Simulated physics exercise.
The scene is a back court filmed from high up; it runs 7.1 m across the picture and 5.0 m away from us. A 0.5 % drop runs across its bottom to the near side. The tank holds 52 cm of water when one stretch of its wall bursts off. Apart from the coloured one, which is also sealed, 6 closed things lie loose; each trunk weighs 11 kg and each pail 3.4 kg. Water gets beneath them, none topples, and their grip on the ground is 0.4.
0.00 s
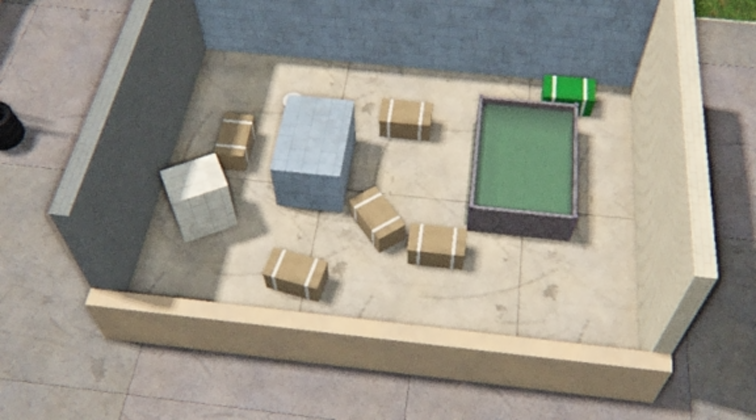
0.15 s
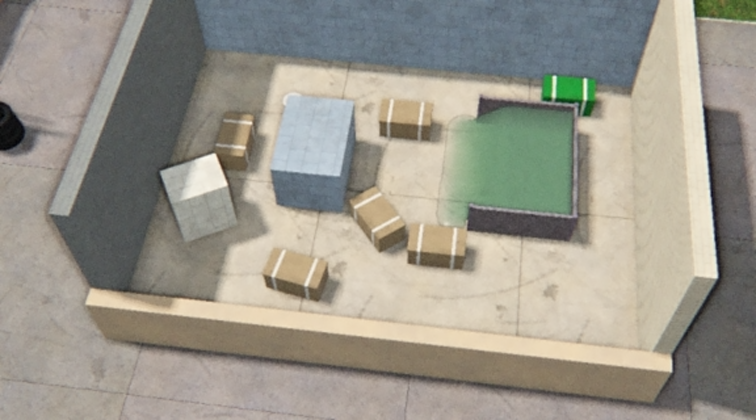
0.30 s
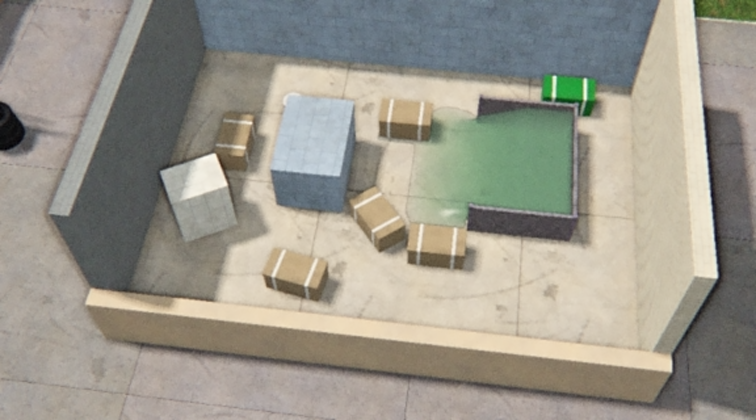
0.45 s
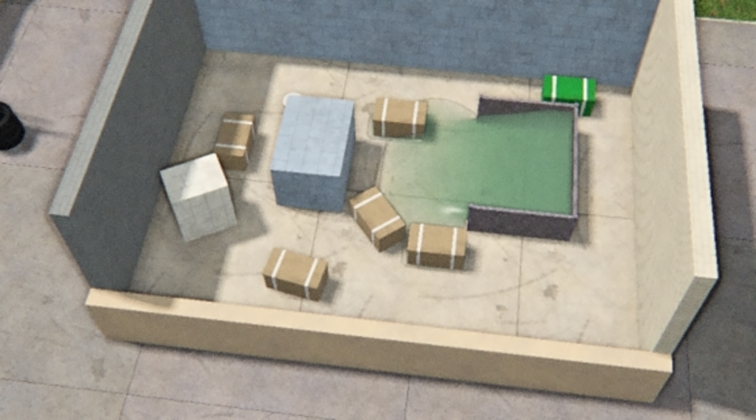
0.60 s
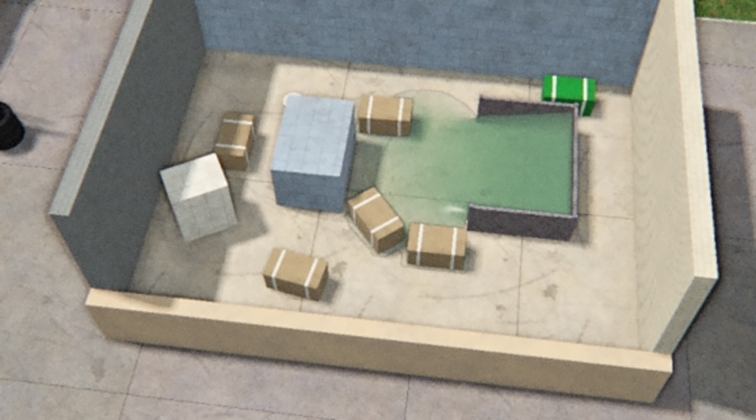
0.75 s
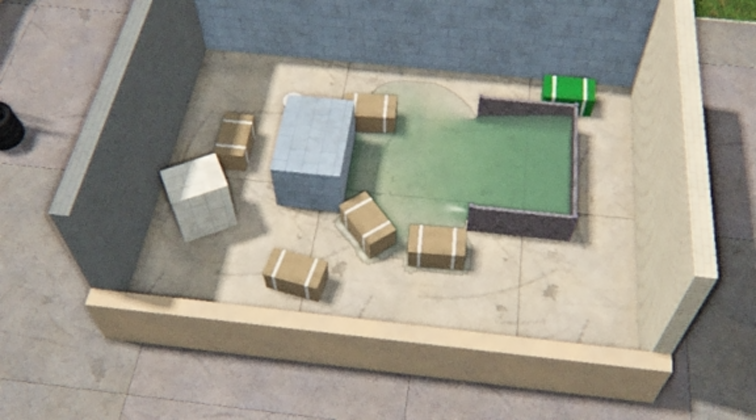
A walled back court with a pale paved floor is seen from high above by a camera that stays still. Brown boxes with white bands lie around a blue-grey block, with a tilted pale block at left, a dark-walled tank of green water at right and a green trunk behind it. The tank's left side opens, water spreads leftward across the floor, and first the back box, then the middle one, shifts left.
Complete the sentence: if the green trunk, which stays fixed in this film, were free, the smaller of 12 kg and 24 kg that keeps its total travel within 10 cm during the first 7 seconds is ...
12 kg.
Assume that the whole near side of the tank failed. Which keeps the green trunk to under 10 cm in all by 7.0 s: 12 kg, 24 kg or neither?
Then I'd expect neither mass to do.
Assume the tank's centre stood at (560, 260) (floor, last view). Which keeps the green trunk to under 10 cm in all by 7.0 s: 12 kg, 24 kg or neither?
Lab note - in that case: Heavier mass required.
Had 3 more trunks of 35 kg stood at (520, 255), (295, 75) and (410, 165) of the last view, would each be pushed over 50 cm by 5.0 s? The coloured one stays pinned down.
In order: Not as far, then farther, then farther.
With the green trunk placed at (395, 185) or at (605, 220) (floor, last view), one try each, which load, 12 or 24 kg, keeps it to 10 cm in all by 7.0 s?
Well, nothing does it for the first, the little one does for the second.
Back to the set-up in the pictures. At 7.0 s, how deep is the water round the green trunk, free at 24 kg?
3 cm, roughly.
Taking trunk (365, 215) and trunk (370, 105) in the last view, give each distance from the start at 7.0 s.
Taking them in order, that's 50 centimetres and 350 centimetres.
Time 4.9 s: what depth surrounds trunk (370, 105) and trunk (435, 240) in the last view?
Depth approx. 9 cm / 2 cm.
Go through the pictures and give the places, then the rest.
The first frame shows the green trunk at (570, 88) rests on the ground; water covers 2.8 m2; 0 of 7 have shifted.
The second frame shows the green trunk at (570, 88), on the bottom; 3.7 m2 under water; 0 of 7 have shifted.
The third frame shows the green trunk at (570, 88), on the bottom; 4.8 m2 under water; 0 of 7 have shifted.
The fourth frame shows the green trunk at (570, 88) rests on the ground; 6.0 m2 under water; 1 of 7 have shifted.
The fifth frame shows the green trunk at (570, 88) rests on the ground; water covers 7.3 m2; 1 of 7 have shifted.
The sixth frame shows the green trunk at (570, 88), on the bottom; water covers 8.0 m2; 2 of 7 have shifted.
After 1.4 s the green trunk would be 0 cm from its start with 12 kg and 0 cm from its start with 24 kg; 0 cm of water round it then.
After 3.1 s the green trunk would be 0 cm from its start with 12 kg and 0 cm from its start with 24 kg; 0 cm of water round it then.
After 4.9 s the green trunk would be 0 cm from its start with 12 kg and 0 cm from its start with 24 kg; 2 cm of water round it then.
After 7.0 s the green trunk would be 0 cm from its start with 12 kg and 0 cm from its start with 24 kg; 3 cm of water round it then.
